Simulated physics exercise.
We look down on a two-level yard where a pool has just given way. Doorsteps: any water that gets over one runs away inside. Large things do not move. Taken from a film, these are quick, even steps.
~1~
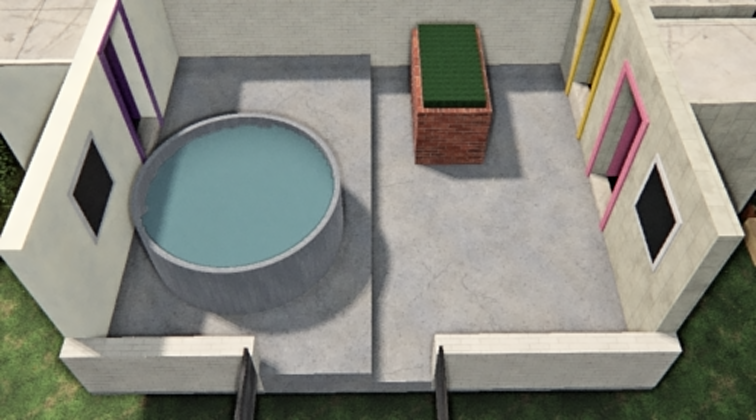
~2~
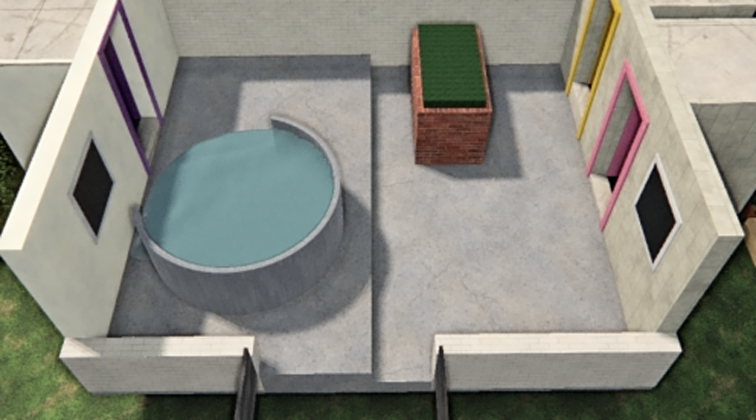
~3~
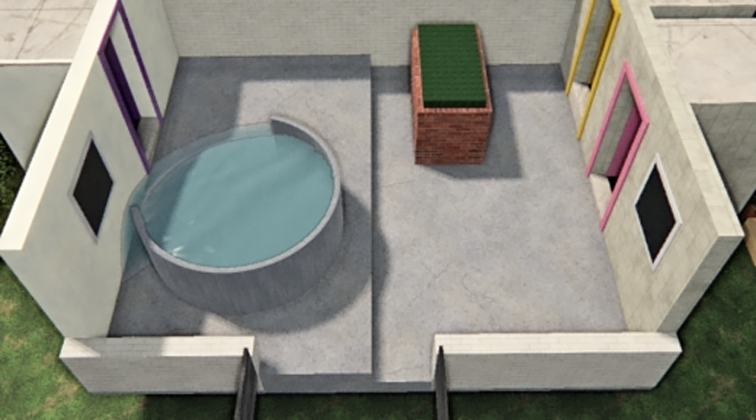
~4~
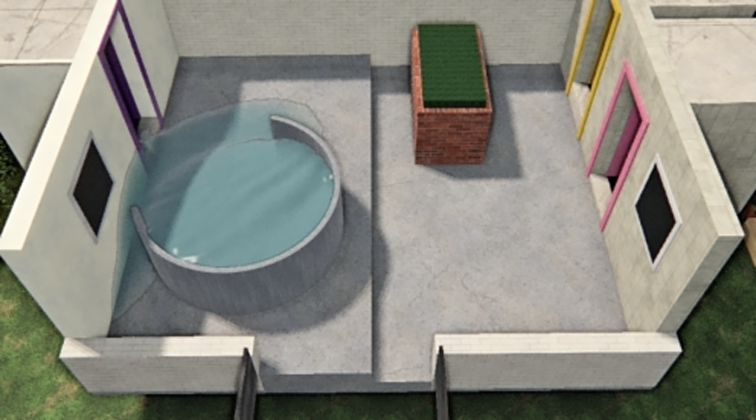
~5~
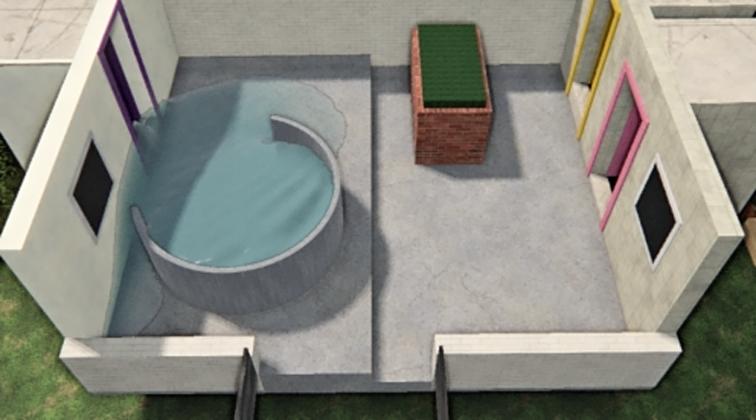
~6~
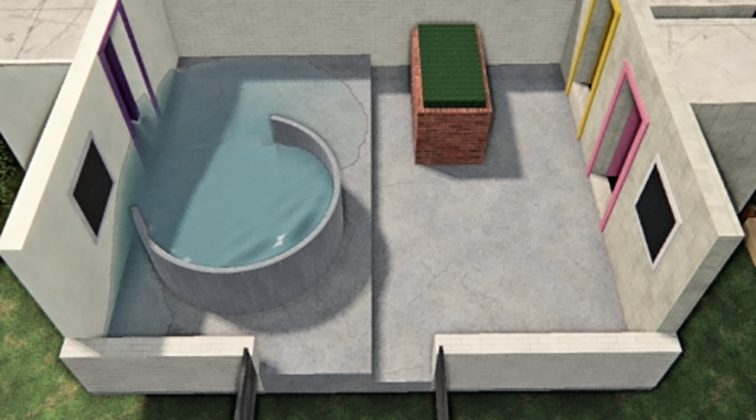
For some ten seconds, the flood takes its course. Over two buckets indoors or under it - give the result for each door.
The purple door comes in over. The yellow door comes in under. The pink door comes in over.
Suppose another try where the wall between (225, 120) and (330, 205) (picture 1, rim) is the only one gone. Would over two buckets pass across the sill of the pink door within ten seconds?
I reckon the pink door crosses the line.
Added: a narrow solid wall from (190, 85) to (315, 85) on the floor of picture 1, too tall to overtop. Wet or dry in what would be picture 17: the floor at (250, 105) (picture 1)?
Submerged.
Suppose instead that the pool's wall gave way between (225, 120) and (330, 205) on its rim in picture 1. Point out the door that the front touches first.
The pink door, I reckon.
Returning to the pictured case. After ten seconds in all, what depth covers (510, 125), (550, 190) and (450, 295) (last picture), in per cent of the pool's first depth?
Around 8, 16 and 16 %.
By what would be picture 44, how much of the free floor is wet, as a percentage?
By my count, 95 percent.
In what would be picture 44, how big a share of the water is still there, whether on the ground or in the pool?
90 in a hundred.
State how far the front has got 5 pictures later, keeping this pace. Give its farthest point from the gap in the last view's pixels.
Estimated pixel: (410, 66).
A moment on, water covers 35 % of the floor; the purple door over two buckets in, the yellow door not reached, the pink door not reached.
Next, water covers 45 % of the floor; the purple door far over two buckets in, the yellow door not reached, the pink door not reached.
Then, water covers 75 % of the floor; the purple door far over two buckets in, the yellow door wet at the sill, nothing in, the pink door not reached.
Later, water covers 95 % of the floor; the purple door far over two buckets in, the yellow door wet at the sill, nothing in, the pink door wet at the sill, nothing in.
In the end, water covers 95 % of the floor; the purple door far over two buckets in, the yellow door wet at the sill, nothing in, the pink door over two buckets in.
